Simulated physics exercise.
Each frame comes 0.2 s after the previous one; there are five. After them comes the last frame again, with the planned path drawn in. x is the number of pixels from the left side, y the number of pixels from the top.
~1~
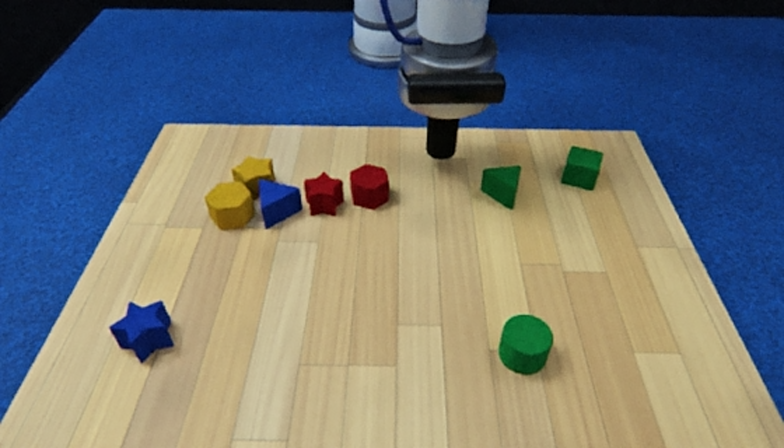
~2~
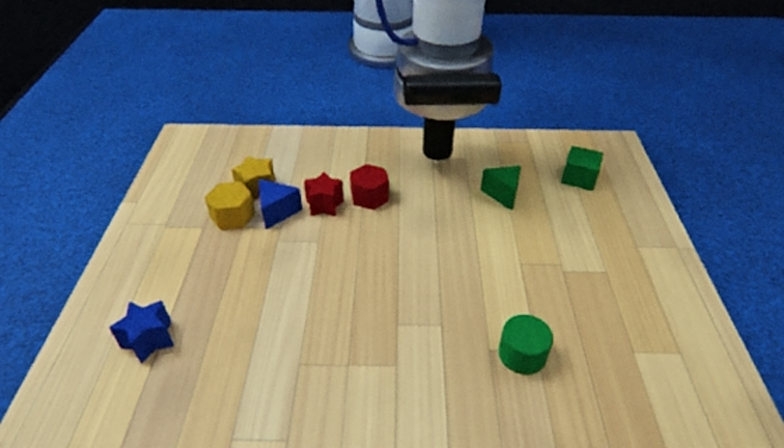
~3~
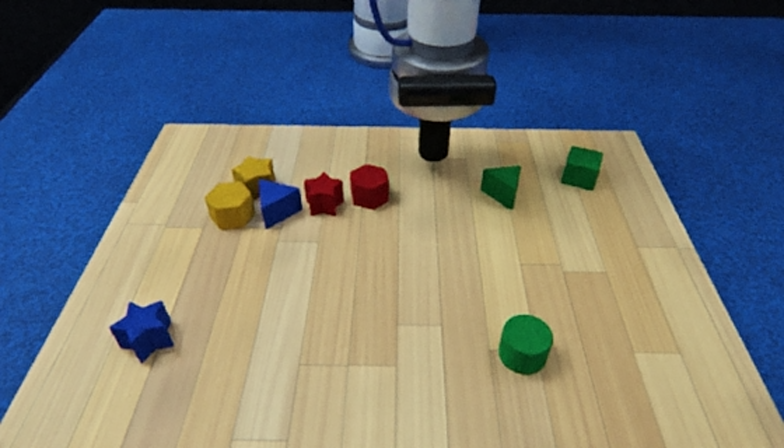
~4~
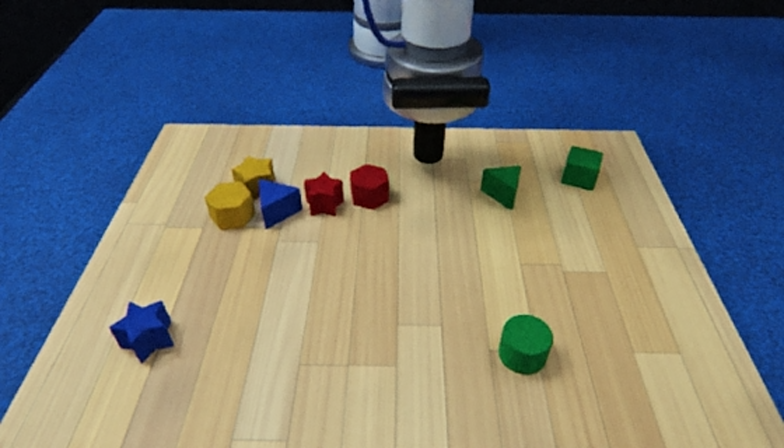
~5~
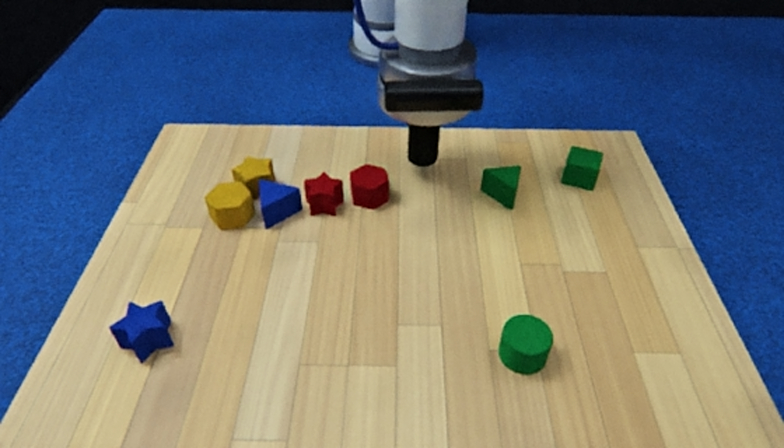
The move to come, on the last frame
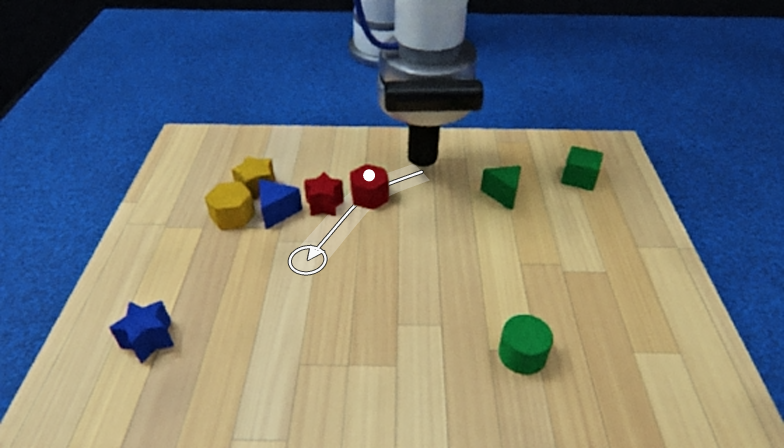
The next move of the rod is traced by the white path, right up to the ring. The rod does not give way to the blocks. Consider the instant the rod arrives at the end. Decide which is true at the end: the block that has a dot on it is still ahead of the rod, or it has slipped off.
I think the rod keeps pushing the block that has a dot on it along right to the end.
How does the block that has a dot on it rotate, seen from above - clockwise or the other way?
Overhead view: Anti-clockwise.
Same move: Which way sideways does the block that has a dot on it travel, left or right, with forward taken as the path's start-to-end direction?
It shifts to the left.
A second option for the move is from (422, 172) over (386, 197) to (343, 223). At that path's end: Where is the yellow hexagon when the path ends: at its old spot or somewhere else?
By the time the path is finished, it has moved at least a centimetre.
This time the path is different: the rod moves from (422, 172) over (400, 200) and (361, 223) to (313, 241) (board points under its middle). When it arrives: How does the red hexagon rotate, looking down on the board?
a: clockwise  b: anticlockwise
The answer is a.
The drawn path runs from (422, 172) via (376, 190) and (341, 221), ending at (308, 260); the dot is on the red hexagon.
What follows on the original path. One third of the way, rod (375, 177); red star-shaped block (310, 188), turned 25° clockwise; red hexagon (350, 187), turned 15° anticlockwise.
Two thirds of the way, rod (339, 208); blue triangular block (269, 190); red star-shaped block (300, 200), turned 85° clockwise; red hexagon (324, 225), turned 55° anticlockwise.
At the end, rod (306, 247); blue triangular block (269, 190); red star-shaped block (298, 201), turned 85° clockwise; red hexagon (298, 268), turned 85° anticlockwise; green triangular block not moved.
